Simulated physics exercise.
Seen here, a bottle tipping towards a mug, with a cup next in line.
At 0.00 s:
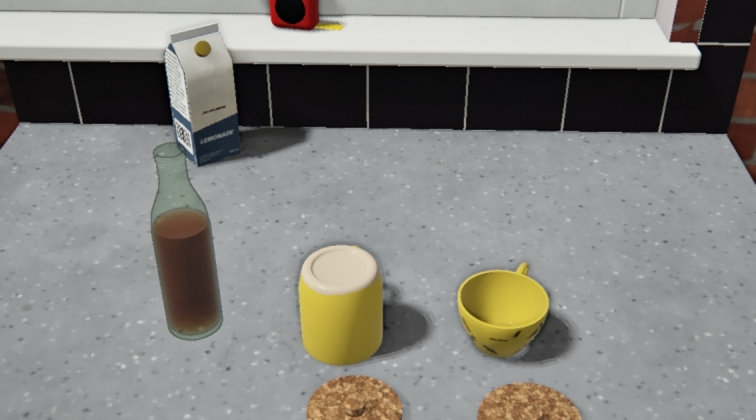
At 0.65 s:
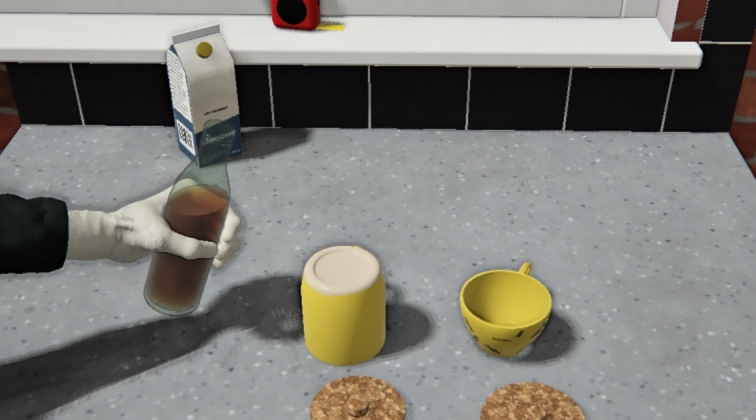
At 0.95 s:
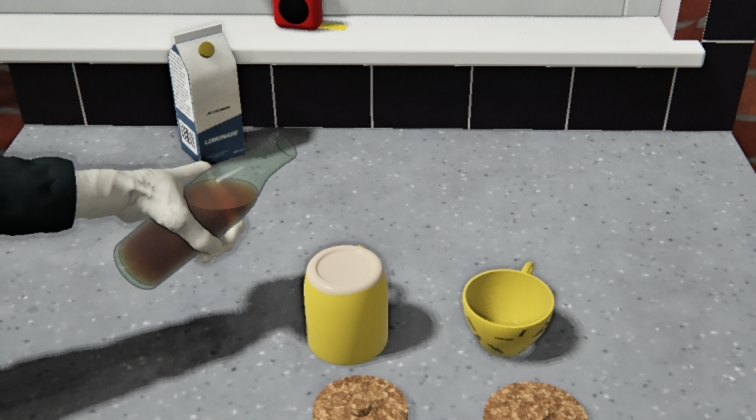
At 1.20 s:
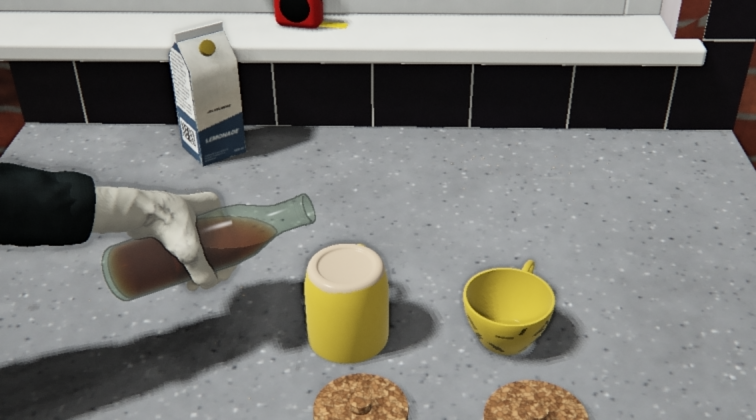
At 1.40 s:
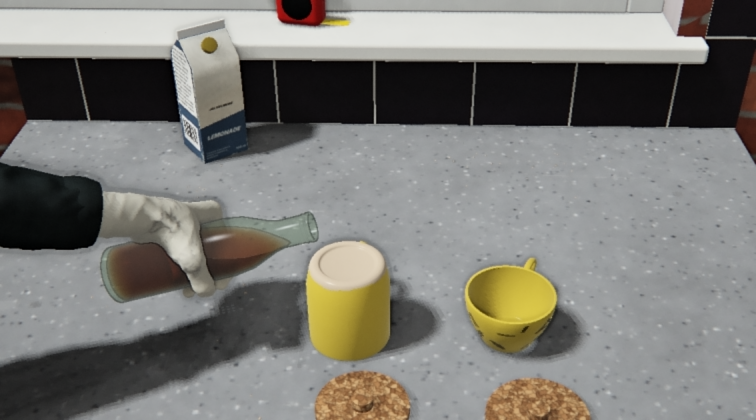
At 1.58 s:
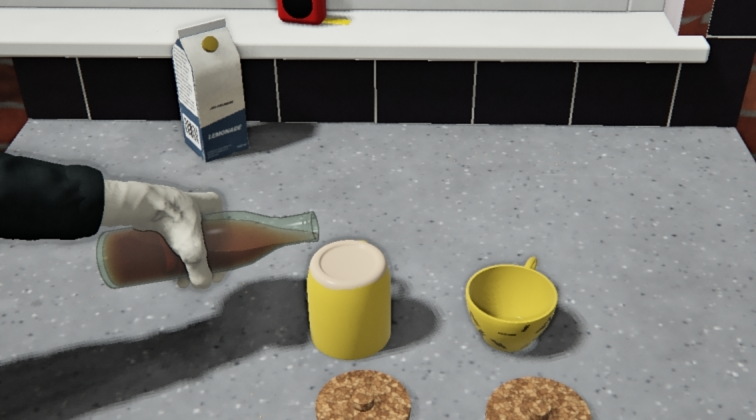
The clip shows a gloved hand lifting a bottle of brown liquid from a speckled counter and tilting it rightward until nearly horizontal beside an upside-down yellow mug, with an open yellow cup to the right; no liquid leaves the bottle.
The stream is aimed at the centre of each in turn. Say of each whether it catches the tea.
Left, the mug sheds it on the top; right, the cup takes it in.
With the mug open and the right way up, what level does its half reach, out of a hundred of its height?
Roughly 40 per cent.
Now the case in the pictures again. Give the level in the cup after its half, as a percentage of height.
About 75 per cent.
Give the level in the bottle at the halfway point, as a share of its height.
I make it 30 per cent.
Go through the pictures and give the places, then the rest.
Nothing is moving yet; bottle (183, 239) about two thirds full; mug (341, 305) upside down; cup (501, 322) open, in the first frame.
The bottle is picked up; bottle about two thirds full, surface at (200, 201); mug (344, 306) upside down, in the second frame.
Tilting; bottle (210, 206) tipped 50° with all of its load; cup (506, 321) open, in the third frame.
No stream yet; bottle (214, 241) tipped 65° with all of its load; mug (347, 304) upside down, in the fourth frame.
Still nothing leaves it; bottle (216, 251) tipped 70° with all of its load; cup (509, 317) open, in the fifth frame.
On the point of pouring; bottle (214, 243) tipped 80° with all of its load; mug (350, 300) upside down; cup (510, 316) open, in the sixth frame.
By 2.3 s, it runs off the upturned base of the mug.
By 3.2 s, the tea goes into the cup.
By 4.6 s, the mug is empty, in a puddle; the cup has its share inside.
